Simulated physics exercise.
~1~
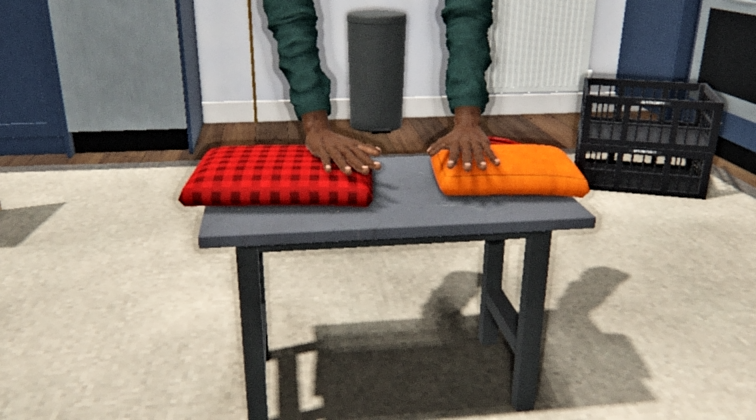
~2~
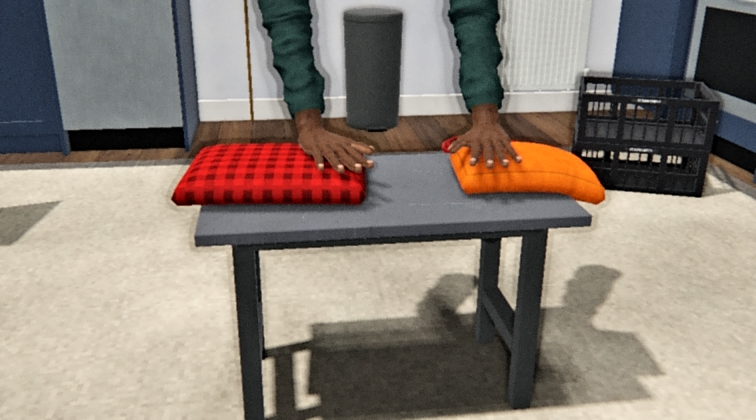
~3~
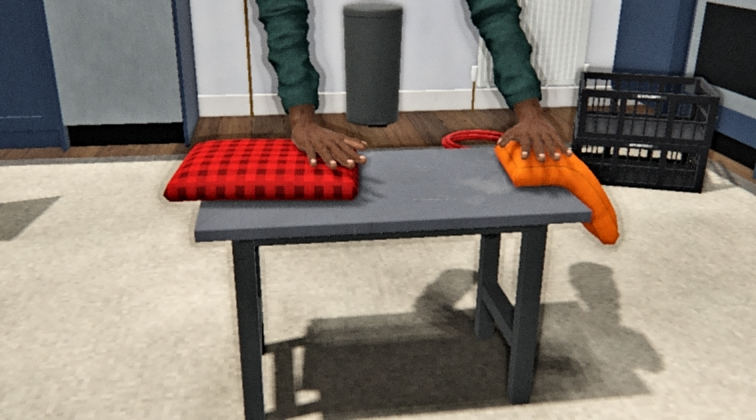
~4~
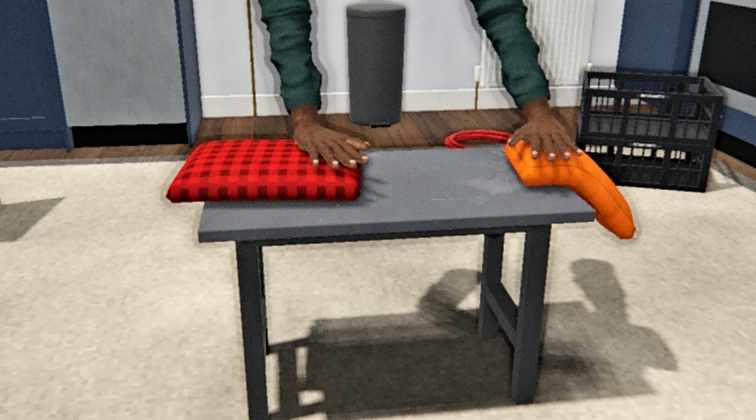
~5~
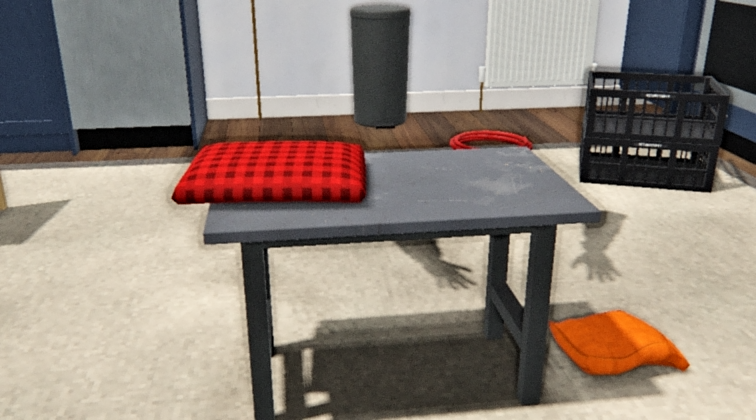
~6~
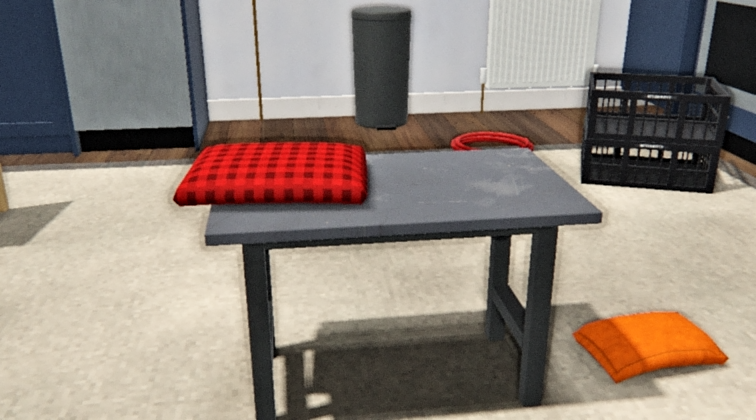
Orange sack pushed right by a hand, drooping over the table's end and dropping to the floor, while the red checked blanket stays.
